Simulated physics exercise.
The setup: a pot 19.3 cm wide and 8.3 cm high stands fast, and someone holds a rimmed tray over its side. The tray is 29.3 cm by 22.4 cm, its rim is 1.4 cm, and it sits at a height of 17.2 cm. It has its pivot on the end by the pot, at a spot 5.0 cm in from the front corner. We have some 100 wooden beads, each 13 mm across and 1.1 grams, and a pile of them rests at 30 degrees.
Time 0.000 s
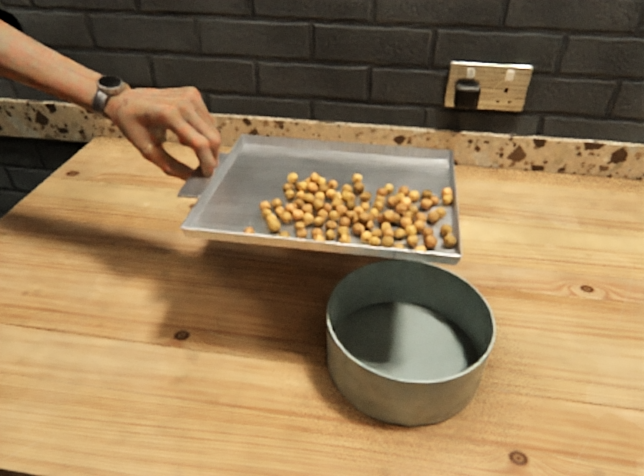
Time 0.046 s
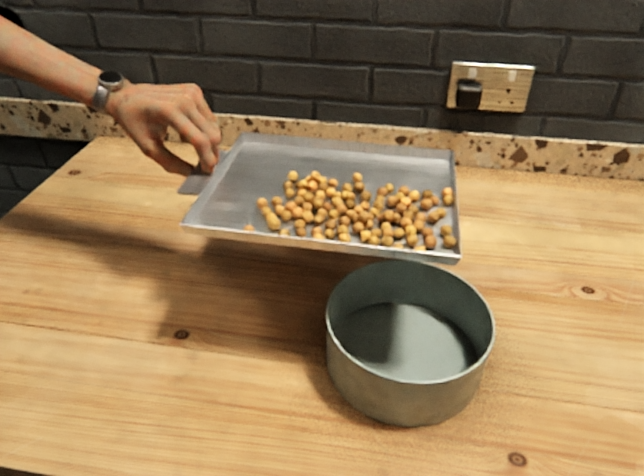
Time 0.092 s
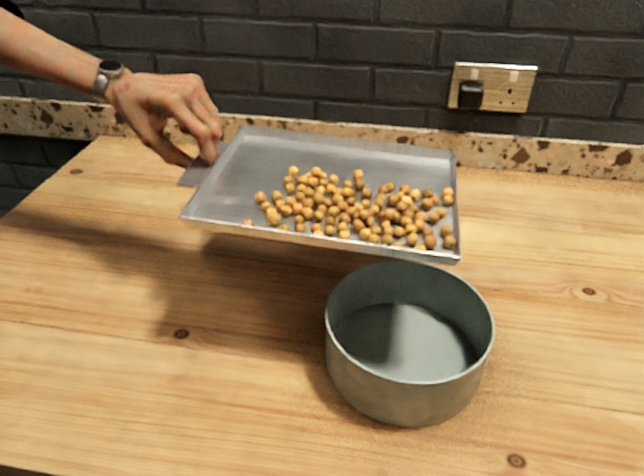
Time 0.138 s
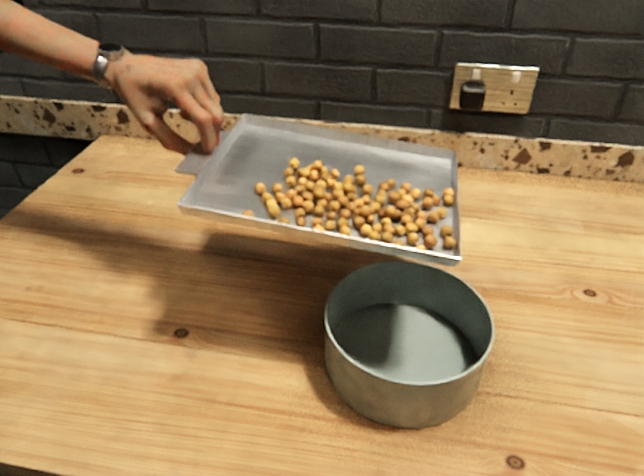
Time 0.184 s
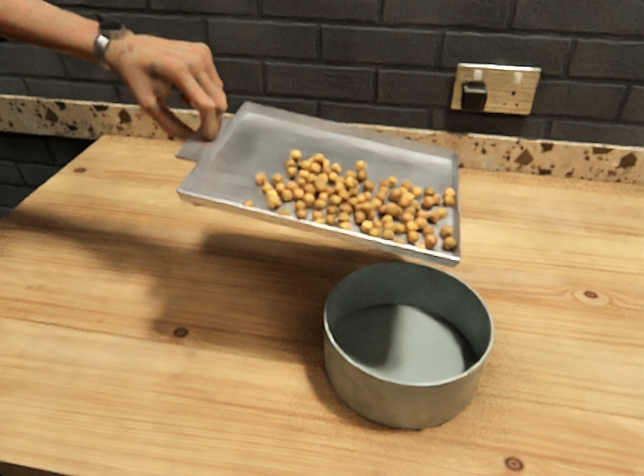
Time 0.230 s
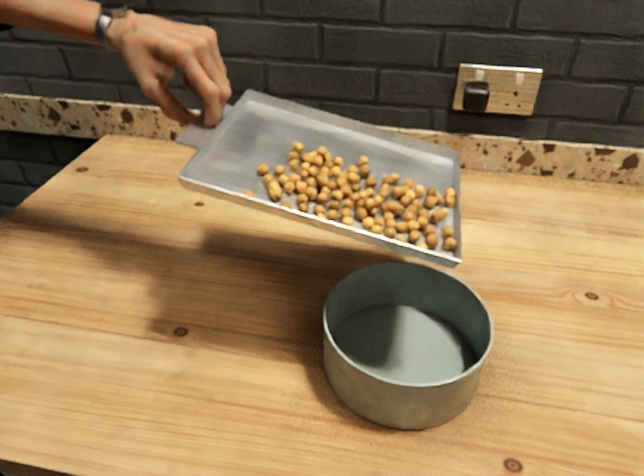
A shallow grey metal tray scattered with small round tan pieces is held over a wooden counter, seen from slightly above, with dark brick tiles, a speckled ledge and a socket behind. A hand with a wristwatch grips its left end, and a round grey-green pot stands below its right end. The hand raises the left end gradually, slanting the tray down rightward, while the pieces barely shift and the view stays still.
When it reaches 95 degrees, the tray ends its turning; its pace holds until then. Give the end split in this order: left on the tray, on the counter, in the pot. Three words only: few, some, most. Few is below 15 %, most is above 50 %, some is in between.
Left on the tray - few, counter - most, pot - some.
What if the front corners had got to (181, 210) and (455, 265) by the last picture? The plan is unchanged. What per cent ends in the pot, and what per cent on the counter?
That works out as pot 85 and counter 15.
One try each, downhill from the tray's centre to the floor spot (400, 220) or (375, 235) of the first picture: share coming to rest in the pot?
Near 65 and 95 percent, in that order.
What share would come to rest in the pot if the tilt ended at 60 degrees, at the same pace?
Around 0 per cent, then.
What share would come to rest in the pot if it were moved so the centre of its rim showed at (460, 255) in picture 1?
Roughly 60 per cent.
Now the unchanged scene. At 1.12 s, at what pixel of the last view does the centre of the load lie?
Roughly (458, 205).
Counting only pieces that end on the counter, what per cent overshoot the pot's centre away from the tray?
Roughly 100 percent of the spill.
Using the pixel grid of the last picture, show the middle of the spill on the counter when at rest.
Near (535, 324).
After 0.77 s, tilt 52 degrees; the tray holds 100 %, the pot 0 %.
After 1.12 s, tilt 77 degrees; the tray holds 95 %, the pot 0 %.
After 1.57 s, tilt 95 degrees; the tray holds 0 %, the pot 25 %.
By 2.5 s all is still; tray 0 %, counter 70 %, pot 30 %.
